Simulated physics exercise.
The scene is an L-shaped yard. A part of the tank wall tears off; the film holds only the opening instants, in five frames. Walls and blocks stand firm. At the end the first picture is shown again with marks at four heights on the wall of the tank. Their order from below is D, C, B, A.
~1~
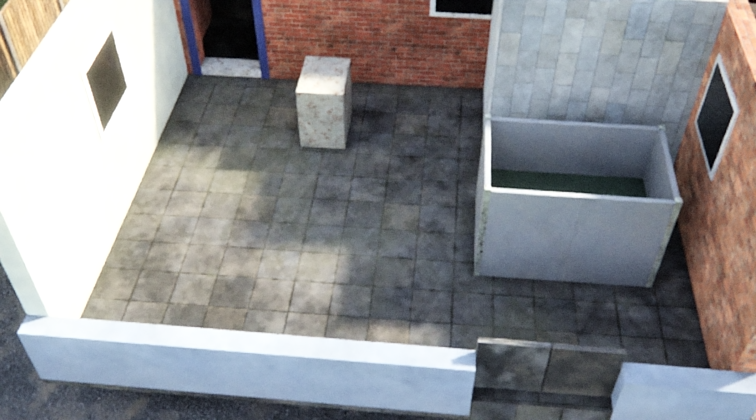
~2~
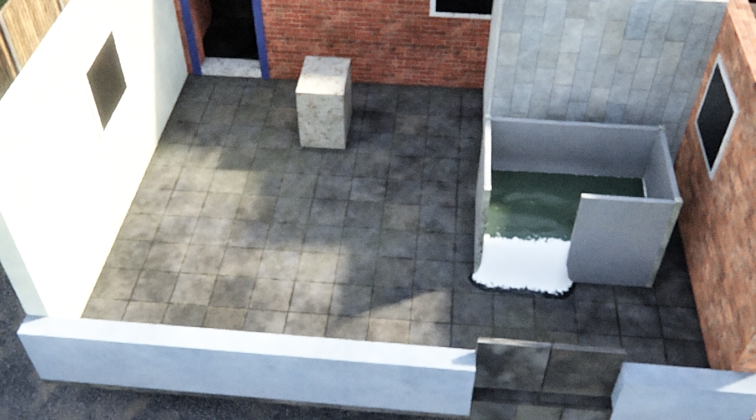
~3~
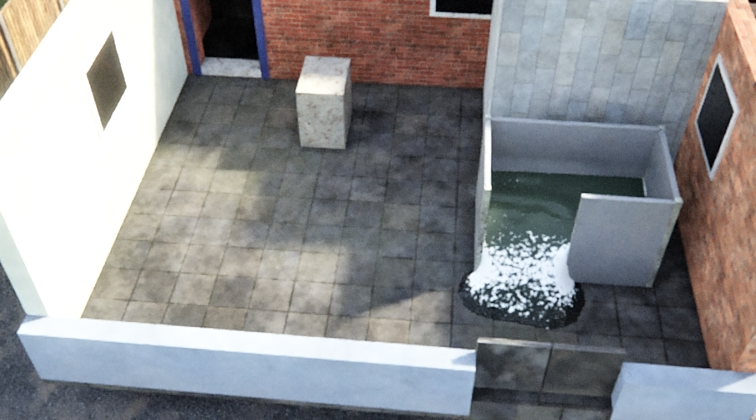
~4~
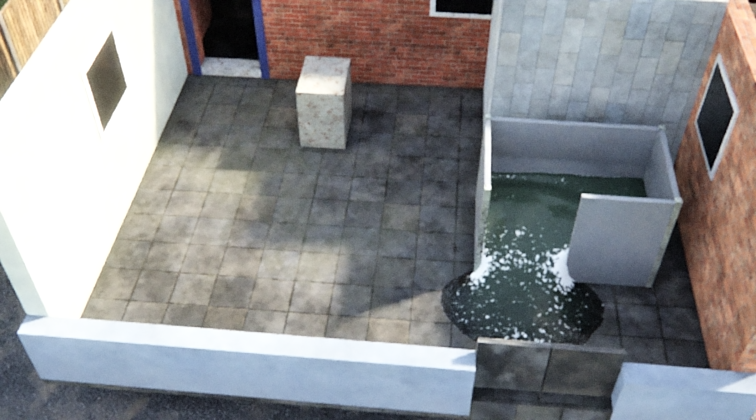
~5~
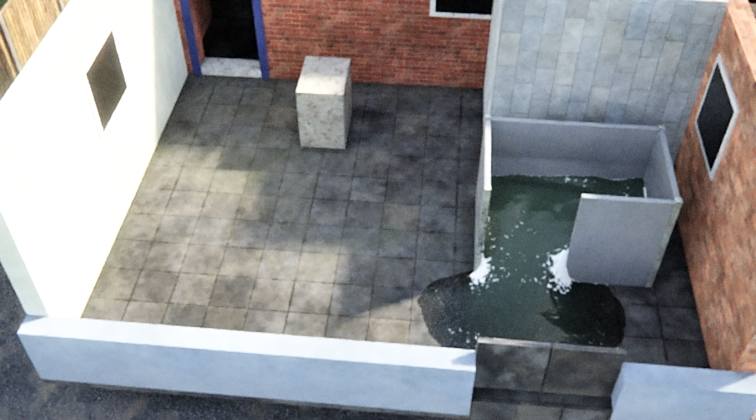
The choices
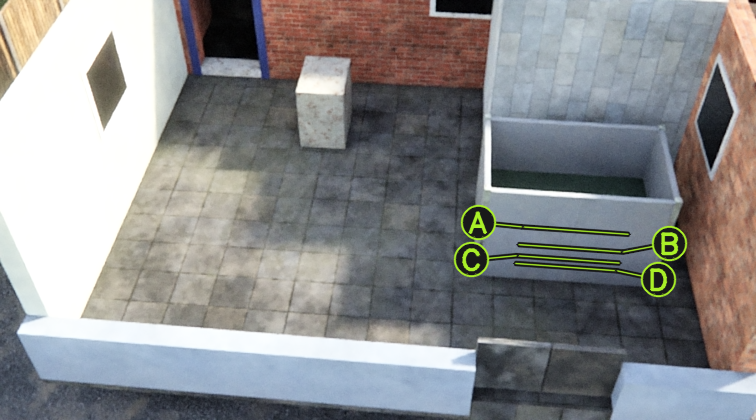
The footage shows a paved, walled yard with a blue-framed doorway and a pale block; part of a grey tank's front wall opens, and dark green water pours out with white foam, spreading across the nearby paving.
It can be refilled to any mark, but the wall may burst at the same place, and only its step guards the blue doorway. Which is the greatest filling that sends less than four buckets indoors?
Line A.
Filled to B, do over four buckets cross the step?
No.
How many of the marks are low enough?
All four.
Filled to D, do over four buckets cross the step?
No, that is safe.
On the marked copy, A at (574, 230); B at (570, 248); C at (567, 259); D at (566, 267); from the bottom up D, C, B, A.
For line A, a bucket or two gets in.
For line B, nothing gets over.
For line C, nothing gets over.
For line D, nothing gets over.
